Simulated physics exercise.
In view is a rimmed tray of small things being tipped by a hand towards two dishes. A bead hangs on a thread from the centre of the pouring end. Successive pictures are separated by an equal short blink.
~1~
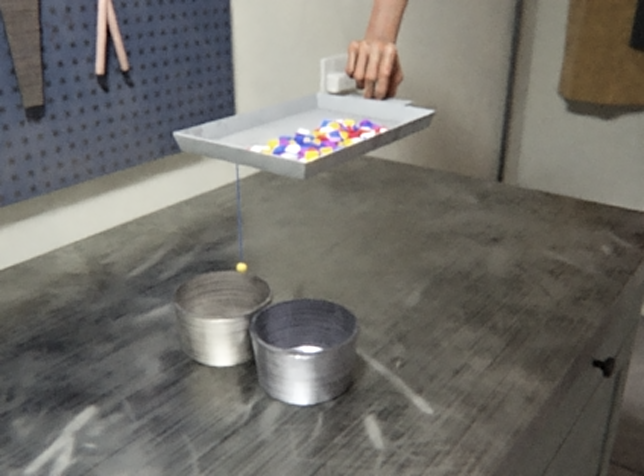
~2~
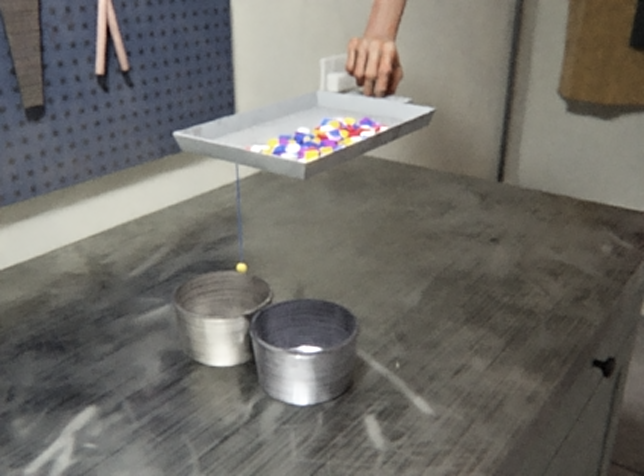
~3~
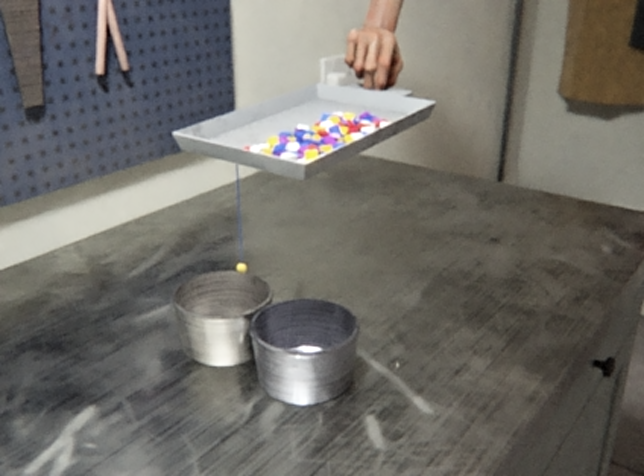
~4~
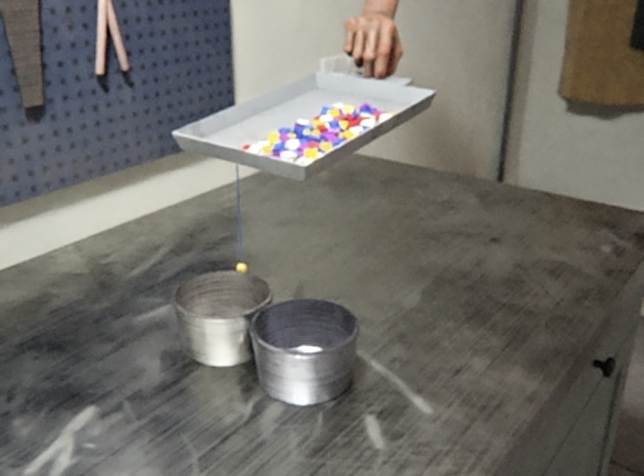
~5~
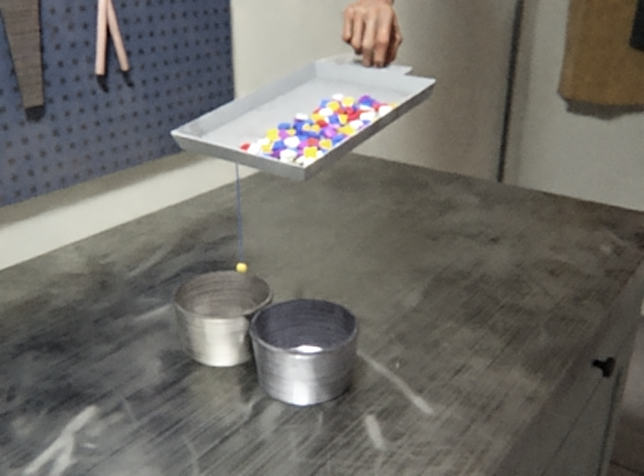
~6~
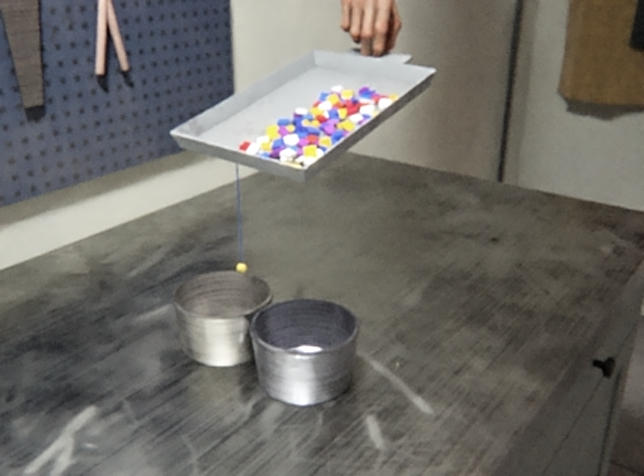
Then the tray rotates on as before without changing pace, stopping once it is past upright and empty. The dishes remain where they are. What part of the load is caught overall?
Catch exceeds half.
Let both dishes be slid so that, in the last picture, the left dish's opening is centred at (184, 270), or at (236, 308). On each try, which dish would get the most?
One: The right-side dish. Two: The left-side dish.
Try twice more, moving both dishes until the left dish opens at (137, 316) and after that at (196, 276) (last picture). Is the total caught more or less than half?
Together the dishes get less than a half first, then beyond half.
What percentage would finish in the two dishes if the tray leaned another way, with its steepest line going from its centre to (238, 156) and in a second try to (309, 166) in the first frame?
About 40 % and about 80 %.
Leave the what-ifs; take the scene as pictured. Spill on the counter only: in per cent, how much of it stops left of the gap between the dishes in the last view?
Estimate: About 90 in every hundred.
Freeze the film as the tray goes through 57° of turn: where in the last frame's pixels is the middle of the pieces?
Roughly (284, 136).
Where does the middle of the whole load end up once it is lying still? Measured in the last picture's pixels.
Near (275, 367).
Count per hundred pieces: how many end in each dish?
Left dish around 30, right dish around 50, both in a hundred.
Shortly afterwards, tray tipped steeply; the whole lot on the tray.
Next, tray tipped right over; near two thirds on the tray; near a quarter in the right dish; a little in the left dish; a little outside both; a little in the air.
Some moments later, tray tipped past a quarter turn; near half in the right dish; near a quarter in the left dish; near a quarter outside both.
In the end, tray tipped past a quarter turn; near half in the right dish; near a quarter in the left dish; near a quarter outside both.
